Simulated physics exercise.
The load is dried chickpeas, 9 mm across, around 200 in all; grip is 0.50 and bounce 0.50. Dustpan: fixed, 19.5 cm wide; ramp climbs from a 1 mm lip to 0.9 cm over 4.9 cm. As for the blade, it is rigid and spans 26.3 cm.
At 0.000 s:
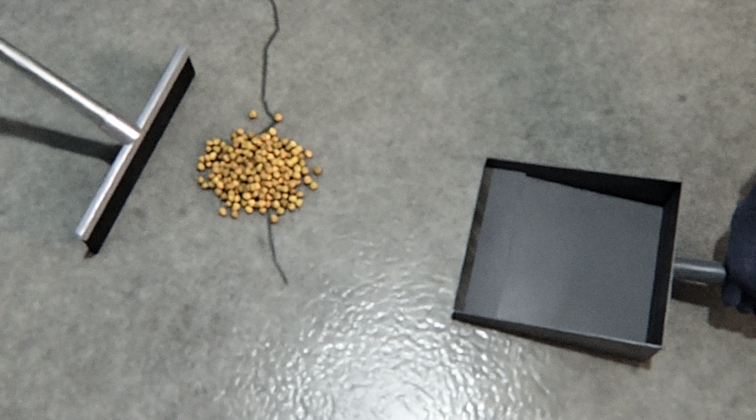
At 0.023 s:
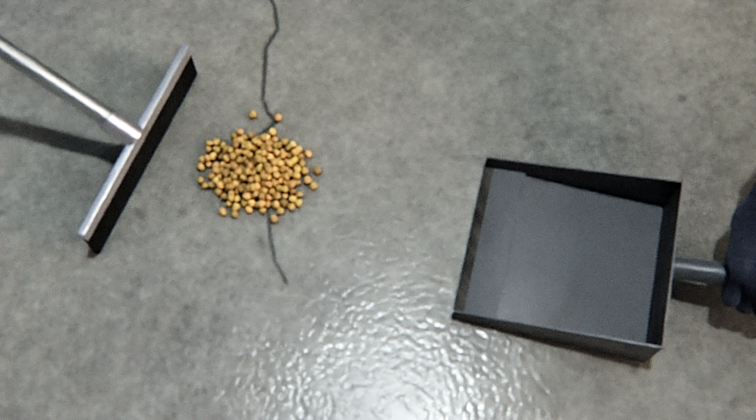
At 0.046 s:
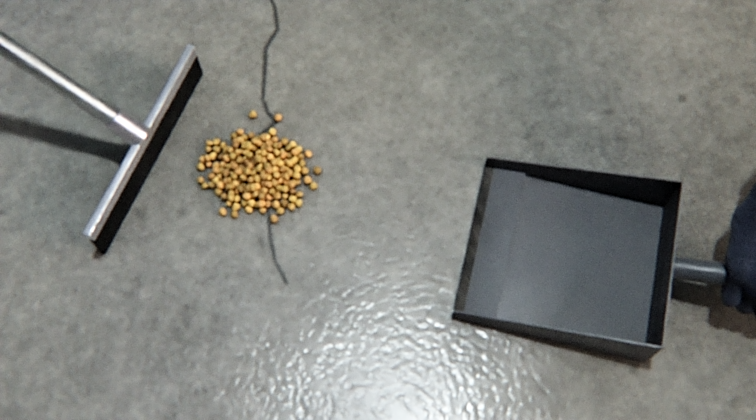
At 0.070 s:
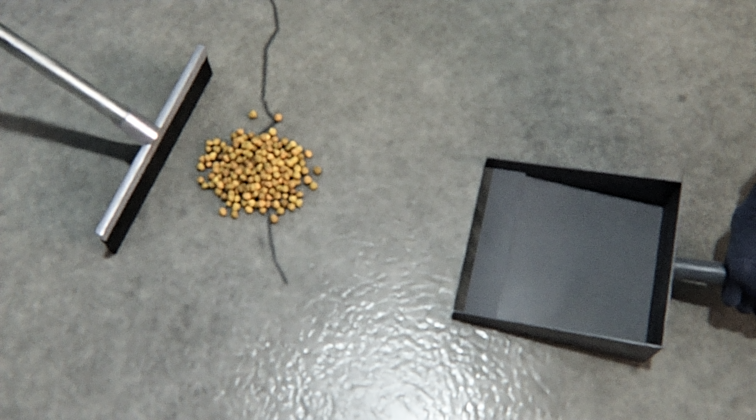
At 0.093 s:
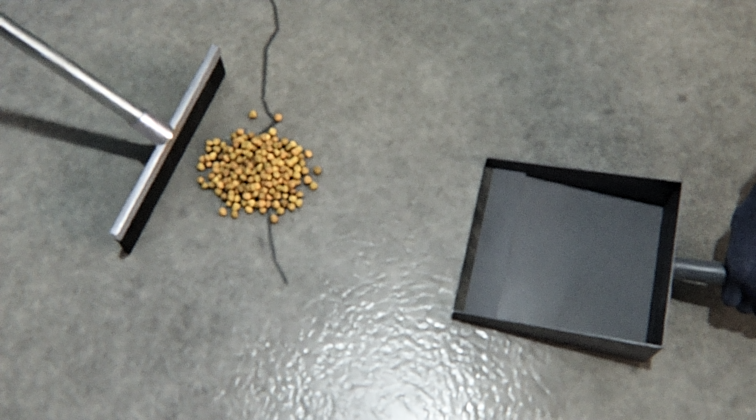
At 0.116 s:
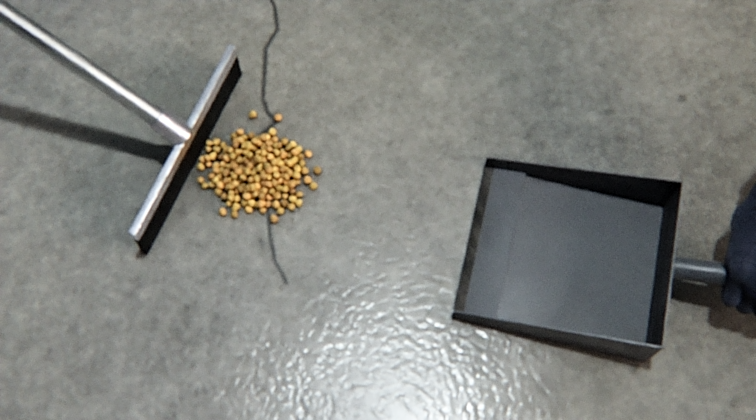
On a grey concrete floor with a dark crack running through it, a pile of dried chickpeas sits between a long-handled blade and a black dustpan held at the right. The blade starts barely moving, then slides rightward with growing speed until it is beside the pile's left edge, while the chickpeas and pan stay still.
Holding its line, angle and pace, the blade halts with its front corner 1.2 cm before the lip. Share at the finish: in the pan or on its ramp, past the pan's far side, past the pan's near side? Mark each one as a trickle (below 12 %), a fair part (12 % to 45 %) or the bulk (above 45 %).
Pan: A fair part; far side: A fair part; near side: A trickle.
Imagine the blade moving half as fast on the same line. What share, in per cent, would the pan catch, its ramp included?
Then around 10 per cent.
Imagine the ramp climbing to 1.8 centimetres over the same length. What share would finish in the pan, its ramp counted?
That would give something like 25 per cent.
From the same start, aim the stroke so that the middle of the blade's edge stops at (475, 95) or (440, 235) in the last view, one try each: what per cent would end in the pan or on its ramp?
Close to 10 and 50 in a hundred, in that order.
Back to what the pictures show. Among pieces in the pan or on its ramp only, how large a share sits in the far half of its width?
Roughly 80 in a hundred.
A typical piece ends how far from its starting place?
It works out to roughly 30 cm.
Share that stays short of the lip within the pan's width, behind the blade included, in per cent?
Roughly 35 percent.
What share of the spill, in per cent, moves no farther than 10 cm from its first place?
It comes to near 0 percent.
Then, at 0.30 s, middle of the blade 19 cm from the lip; 0 % over the lip, far side 10 %, near side 0 %.
After 0.43 s, middle of the blade 7 cm from the lip; 0 % over the lip, far side 25 %, near side 5 %.
Then, at 0.68 s, middle of the blade 3 cm from the lip; 35 % over the lip, far side 30 %, near side 5 %.
In the end, at 1.2 s, pan 30 %, far side 30 %, near side 5 %, in front of the lip or behind the blade 35 %.
